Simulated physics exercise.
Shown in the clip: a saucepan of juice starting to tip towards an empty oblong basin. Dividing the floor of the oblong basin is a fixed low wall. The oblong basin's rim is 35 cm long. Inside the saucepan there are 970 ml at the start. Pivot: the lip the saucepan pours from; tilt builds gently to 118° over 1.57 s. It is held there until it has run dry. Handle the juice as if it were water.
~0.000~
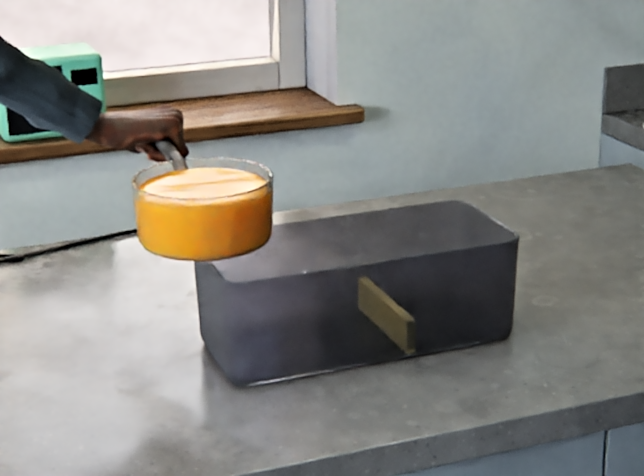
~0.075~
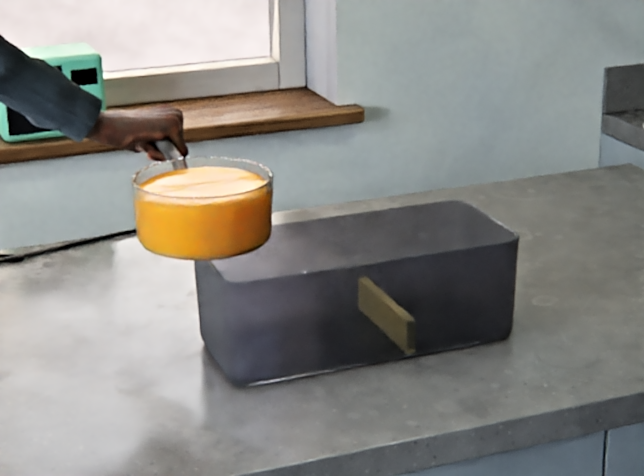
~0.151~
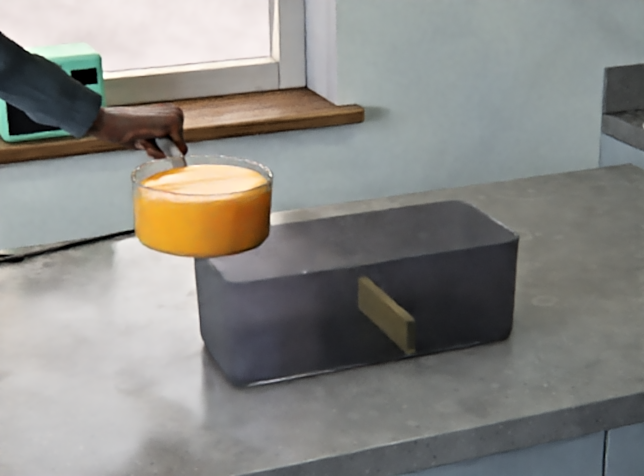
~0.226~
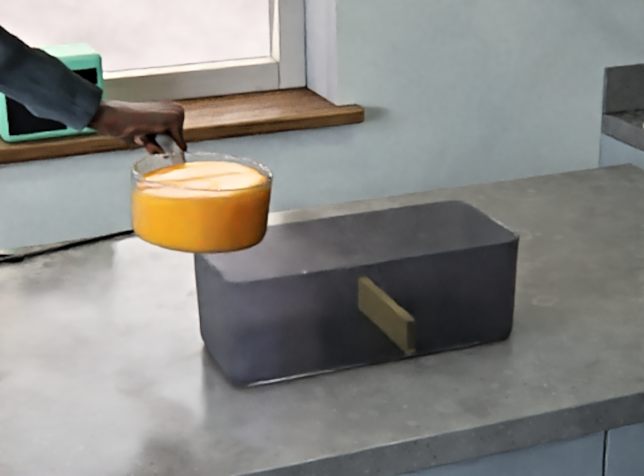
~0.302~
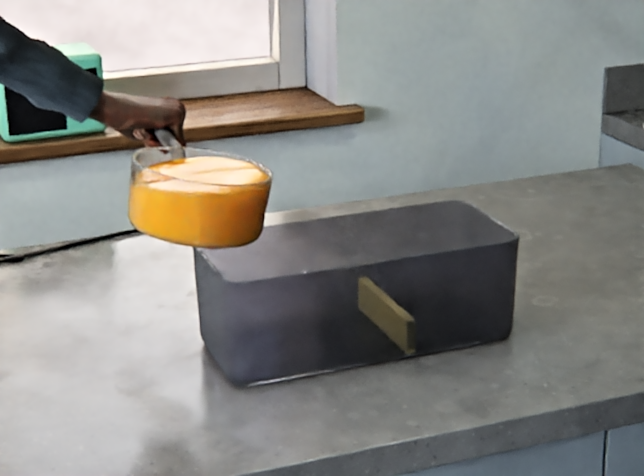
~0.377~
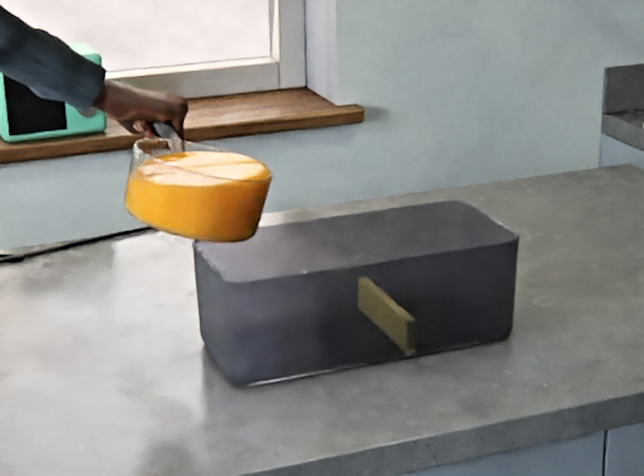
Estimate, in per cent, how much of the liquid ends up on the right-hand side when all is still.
10 %.
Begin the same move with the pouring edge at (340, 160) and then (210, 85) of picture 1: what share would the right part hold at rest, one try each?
In turn about 85 and 15 per cent.
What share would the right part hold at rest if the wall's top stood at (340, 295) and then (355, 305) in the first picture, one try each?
Respectively close to 75 and 55 %.
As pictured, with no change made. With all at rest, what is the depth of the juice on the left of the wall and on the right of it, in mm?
Once settled, the left stands around 28 mm and the right around 4 mm.
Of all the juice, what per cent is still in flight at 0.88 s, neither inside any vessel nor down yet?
Around 32 percent.
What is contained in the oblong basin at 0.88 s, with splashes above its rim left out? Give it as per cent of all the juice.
About 30%.
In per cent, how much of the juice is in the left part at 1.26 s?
About 84 percent.
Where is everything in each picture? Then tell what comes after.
In the first frame, tilt 0°; pouring edge (268, 171); surface from (136, 195) to (265, 178); the oblong basin's rim runs from (208, 261) to (492, 219); the wall's top is at (385, 299).
In the second frame, tilt 1°; pouring edge (268, 171); surface from (136, 194) to (265, 178).
In the third frame, tilt 3°; pouring edge (268, 171); surface from (136, 192) to (264, 175).
In the fourth frame, tilt 6°; pouring edge (268, 171); surface from (135, 188) to (264, 172).
In the fifth frame, tilt 10°; pouring edge (268, 171); surface from (134, 183) to (264, 168).
In the sixth frame, tilt 16°; pouring edge (267, 172); surface from (132, 175) to (267, 164); 1 per cent is over the edge.
After 0.88 s the tilt is 71° and 39 per cent is still to pour, 29 is left of the wall and 0 right of it.
After 1.26 s the tilt is 107° and 4 per cent is still to pour, 84 is left of the wall and 5 right of it.
After 1.65 s the tilt is 118° and 0 per cent is still to pour, 91 is left of the wall and 8 right of it.
After 2.07 s the tilt is 118° and 0 per cent is still to pour, 90 is left of the wall and 9 right of it.
In the end 90 per cent lies left of the wall, 10 right of it and 0 outside.
